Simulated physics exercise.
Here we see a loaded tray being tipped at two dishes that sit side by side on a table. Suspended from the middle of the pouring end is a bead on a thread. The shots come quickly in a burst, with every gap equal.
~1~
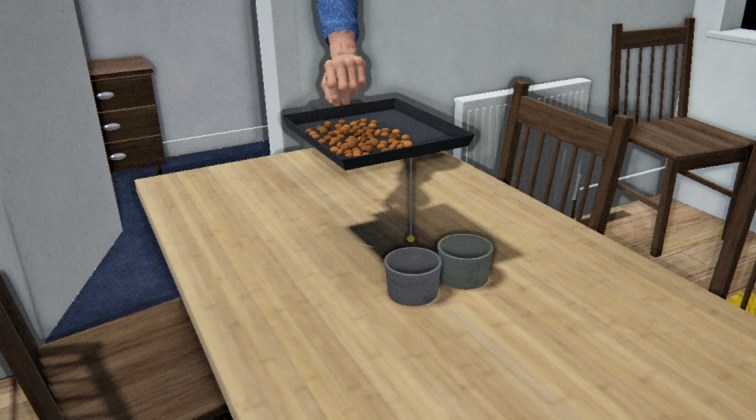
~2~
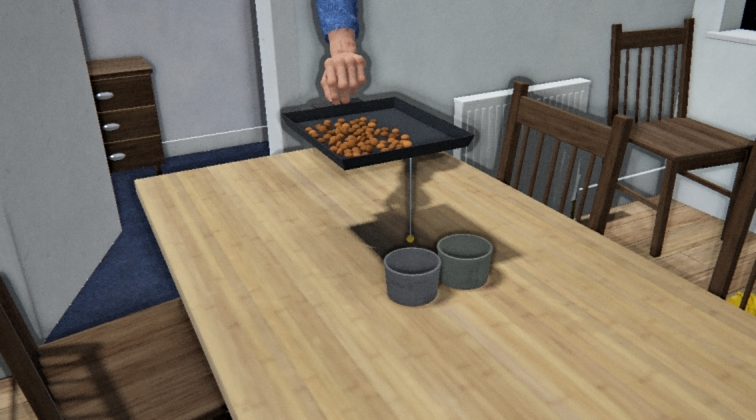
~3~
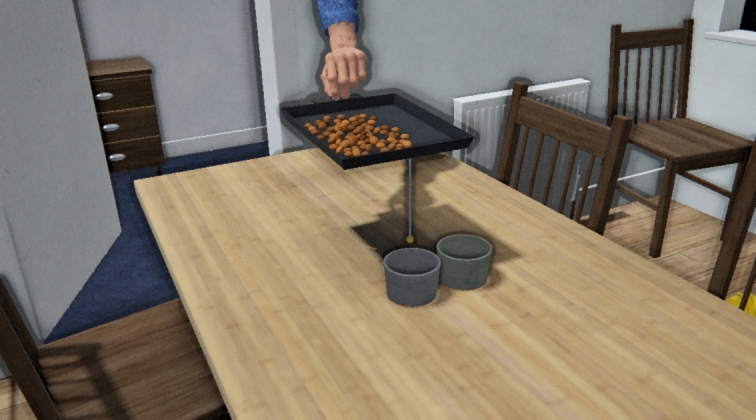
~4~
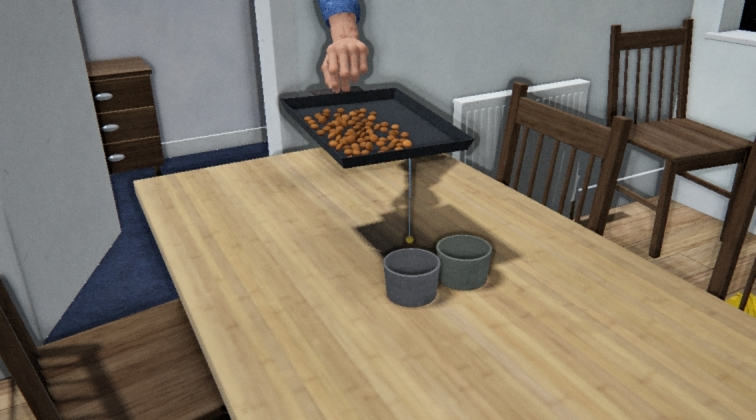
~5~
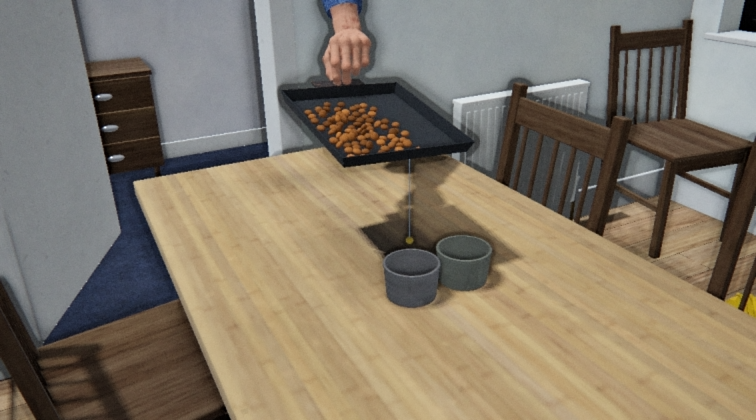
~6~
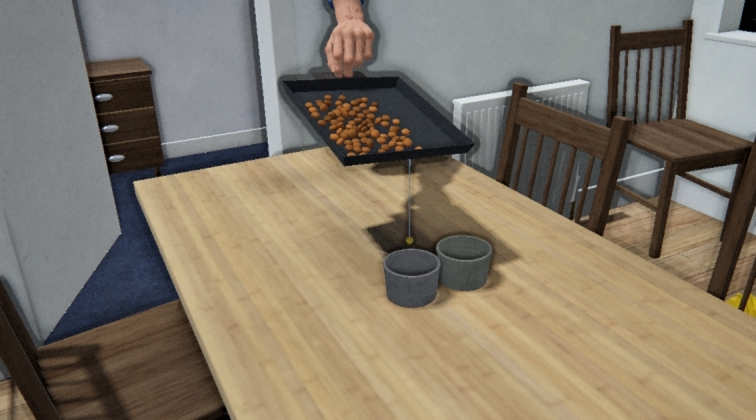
A hand held a dark tray of brown kibble pieces above two small grey dishes on a wooden table, then slowly tilted it a little toward them while a bead hung beneath on a thread.
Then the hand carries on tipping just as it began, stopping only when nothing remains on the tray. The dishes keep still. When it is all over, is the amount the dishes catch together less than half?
The load mostly goes into the dishes.
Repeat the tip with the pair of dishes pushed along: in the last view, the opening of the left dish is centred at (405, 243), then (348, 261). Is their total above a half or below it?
For the two places in order: A minority share, a minority share.
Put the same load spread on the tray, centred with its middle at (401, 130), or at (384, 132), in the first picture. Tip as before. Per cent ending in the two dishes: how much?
The first start yields 60 per cent, the second 70 per cent.
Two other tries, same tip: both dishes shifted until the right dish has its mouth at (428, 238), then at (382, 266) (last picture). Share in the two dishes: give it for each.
It would be near 0 per cent first and near 0 per cent second.
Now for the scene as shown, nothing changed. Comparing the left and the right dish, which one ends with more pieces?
The one at right ends up fuller.
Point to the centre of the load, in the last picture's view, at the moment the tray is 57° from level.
The load is centred near (420, 142).
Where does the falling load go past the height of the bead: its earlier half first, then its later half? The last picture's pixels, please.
First part (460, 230), rest (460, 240).
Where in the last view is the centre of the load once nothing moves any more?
Near (462, 273), more or less.
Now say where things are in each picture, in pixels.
In the first picture, corners of the pouring end near (345, 157) and (469, 134), level; middle of the load near (359, 140), bits of cat kibble; left dish near (427, 286); right dish near (480, 270); bead on its thread near (411, 239).
In the second picture, corners of the pouring end near (344, 157) and (469, 134), level; middle of the load near (359, 140).
In the third picture, corners of the pouring end near (344, 157) and (469, 136), tipped barely, lowest at the right corner; middle of the load near (359, 138).
In the fourth picture, corners of the pouring end near (345, 156) and (469, 138), tipped a little, lowest at the right corner; middle of the load near (359, 134).
In the fifth picture, corners of the pouring end near (345, 155) and (469, 140), tipped a little, lowest at the right corner; middle of the load near (359, 131).
In the sixth picture, corners of the pouring end near (346, 154) and (469, 142), tipped a little, lowest at the right corner; middle of the load near (360, 128); left dish near (426, 288); right dish near (479, 272).
Shortly afterwards, tray tipped steeply; the whole lot on the tray.
Next, tray tipped right over; near a third on the tray; only a few in the left dish; a little in the right dish; a little outside both; near a third in the air.
Some moments later, tray tipped past a quarter turn; a little in the left dish; near two thirds in the right dish; near a quarter outside both.
In the end, tray tipped past a quarter turn; a little in the left dish; near two thirds in the right dish; near a quarter outside both.
